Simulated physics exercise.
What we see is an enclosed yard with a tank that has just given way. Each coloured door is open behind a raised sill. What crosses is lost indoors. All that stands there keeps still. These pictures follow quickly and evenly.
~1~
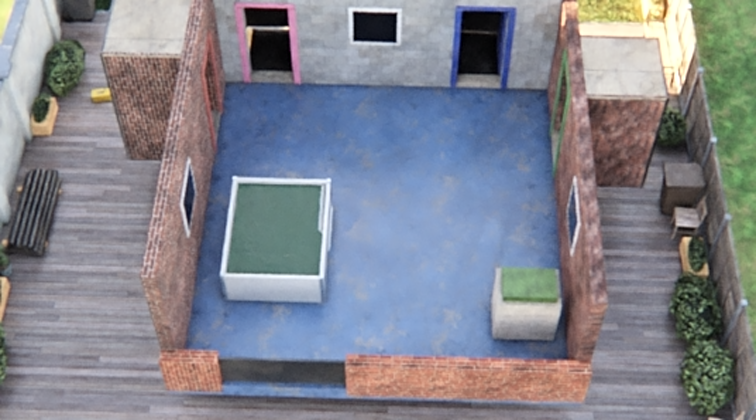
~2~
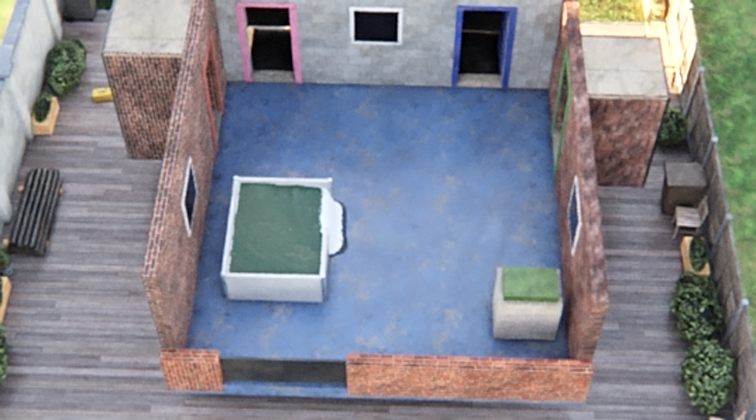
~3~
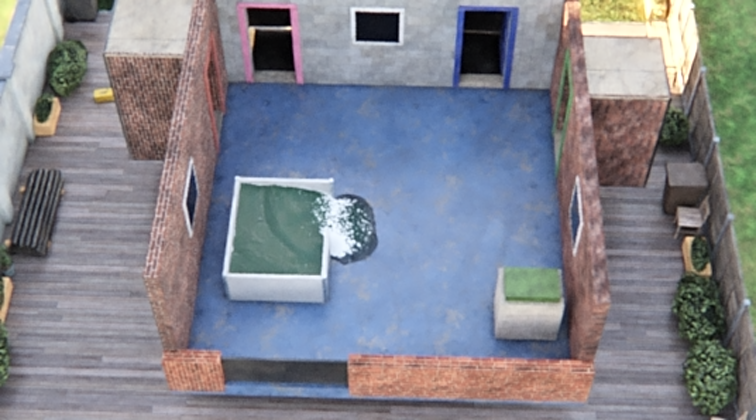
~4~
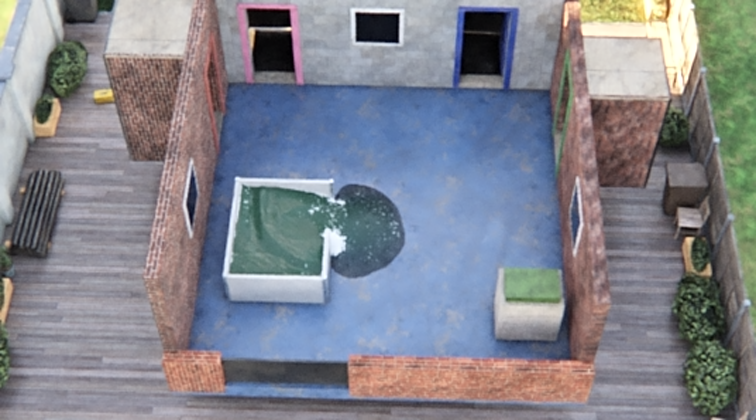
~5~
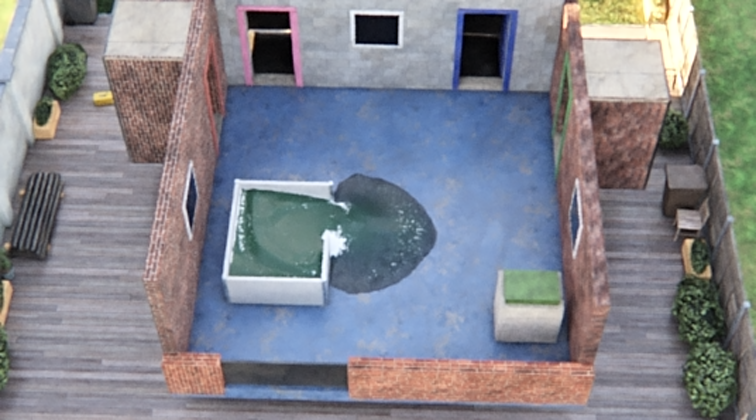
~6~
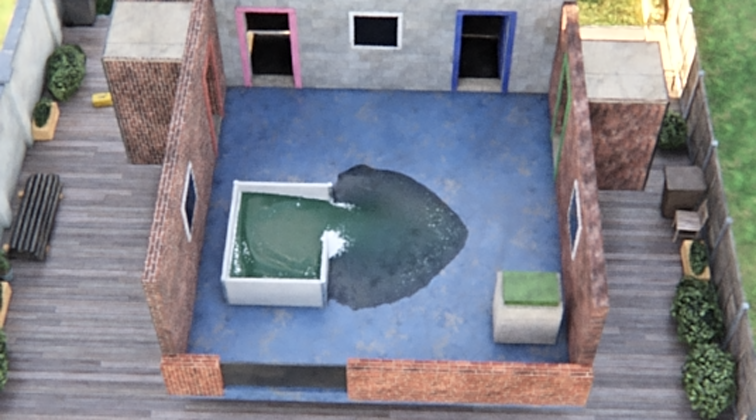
Green water bursting through the right side of a white tank and spreading rightward across the blue floor of a brick-walled yard.
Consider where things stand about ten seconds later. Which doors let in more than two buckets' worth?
Outcome: The green door is going to stay inside the allowance; the red door is going to stay inside the allowance; the blue door is going to stay inside the allowance; the pink door is going to stay inside the allowance.
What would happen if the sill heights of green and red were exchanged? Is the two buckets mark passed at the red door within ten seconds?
Looks like red ends up short there.
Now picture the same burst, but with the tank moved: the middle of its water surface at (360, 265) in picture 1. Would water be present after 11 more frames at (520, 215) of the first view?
Hit.
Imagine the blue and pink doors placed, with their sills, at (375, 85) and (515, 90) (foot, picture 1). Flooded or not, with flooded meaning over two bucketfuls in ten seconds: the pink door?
Pink door: Gets flooded.
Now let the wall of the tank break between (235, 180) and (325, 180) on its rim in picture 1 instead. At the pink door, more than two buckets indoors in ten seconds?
At the pink door, the flow beats the threshold.
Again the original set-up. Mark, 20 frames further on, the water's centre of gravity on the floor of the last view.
That comes out near (418, 227).
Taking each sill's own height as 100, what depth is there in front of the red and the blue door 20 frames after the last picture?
Readings, in sequence: 0 percent and 80 percent.
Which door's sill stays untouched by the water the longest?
The red door.
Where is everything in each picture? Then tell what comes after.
Still water in the open tank at (277, 229), in the first picture.
The front is at (337, 205), out from the gap at (327, 222), in the second picture.
The front is at (368, 251), out from the gap at (329, 223), in the third picture.
Water pours out at (329, 224) and has run to (398, 244), in the fourth picture.
The front is at (431, 242), out from the gap at (328, 226), in the fifth picture.
Water pours out at (327, 227) and has run to (462, 231), in the sixth picture.
A moment on, water covers 35 % of the floor; the green door not reached, the red door not reached, the blue door not reached, the pink door not reached.
Next, water covers 45 % of the floor; the green door wet at the sill, nothing in, the red door not reached, the blue door not reached, the pink door not reached.
Then, water covers 50 % of the floor; the green door wet at the sill, nothing in, the red door not reached, the blue door wet at the sill, nothing in, the pink door not reached.
Later, water covers 65 % of the floor; the green door wet at the sill, nothing in, the red door not reached, the blue door under two buckets in, the pink door not reached.
In the end, water covers 100 % of the floor; the green door wet at the sill, nothing in, the red door wet at the sill, nothing in, the blue door under two buckets in, the pink door wet at the sill, nothing in.
